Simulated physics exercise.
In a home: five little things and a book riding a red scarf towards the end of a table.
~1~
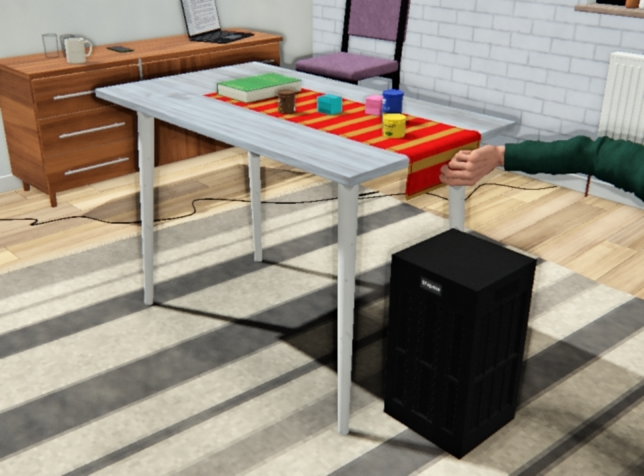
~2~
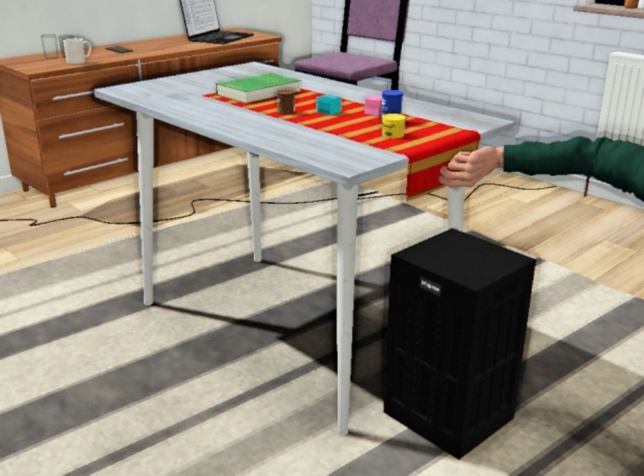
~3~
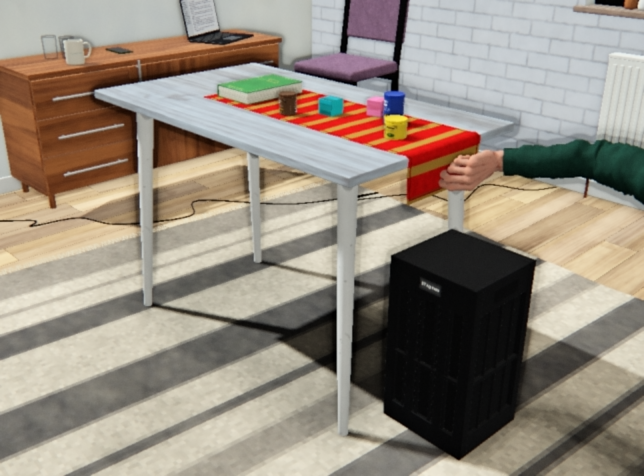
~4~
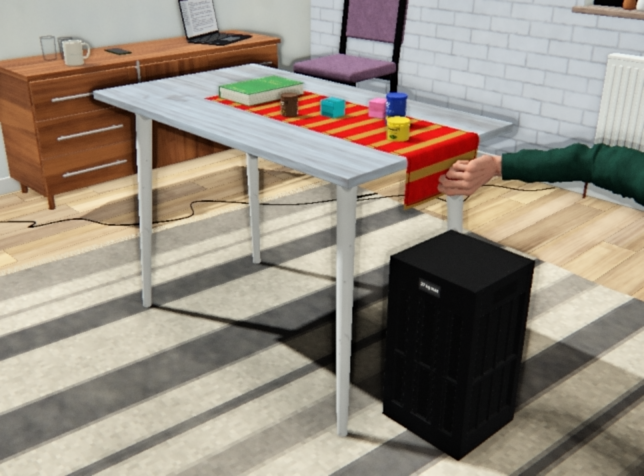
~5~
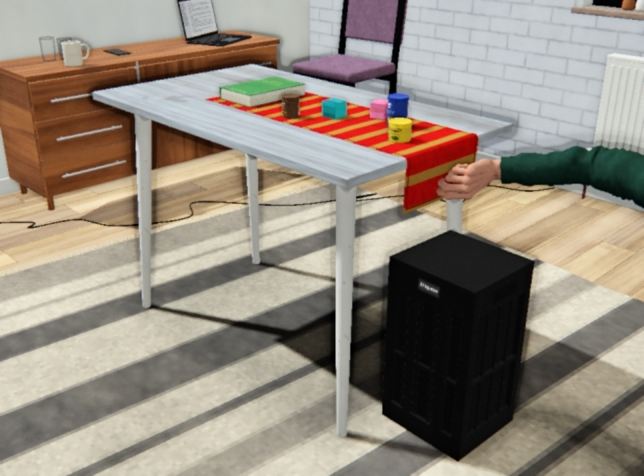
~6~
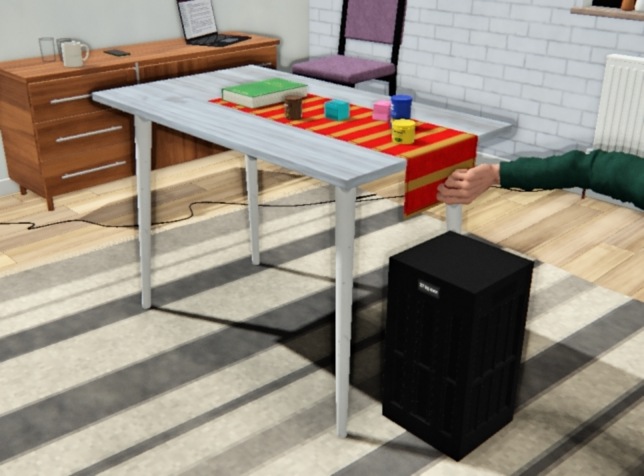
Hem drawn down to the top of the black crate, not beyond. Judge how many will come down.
The tally of things that come off will be one.
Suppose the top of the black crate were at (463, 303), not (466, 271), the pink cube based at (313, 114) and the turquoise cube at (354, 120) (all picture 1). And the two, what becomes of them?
As for the pink cube, it stays in place; as for the turquoise cube, it stays in place.
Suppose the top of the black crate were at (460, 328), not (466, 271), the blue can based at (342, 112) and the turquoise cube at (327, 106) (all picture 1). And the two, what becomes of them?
The blue can ends up still on top and the turquoise cube ends up still on top.
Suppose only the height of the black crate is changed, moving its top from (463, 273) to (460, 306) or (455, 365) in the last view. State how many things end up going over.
You'd get 2 and then 4.
A little later, hem near (439, 221); all still up.
Next, hem on the crate; yellow pot gone.
When it is over, hem on the crate; yellow pot gone. It carries off one.
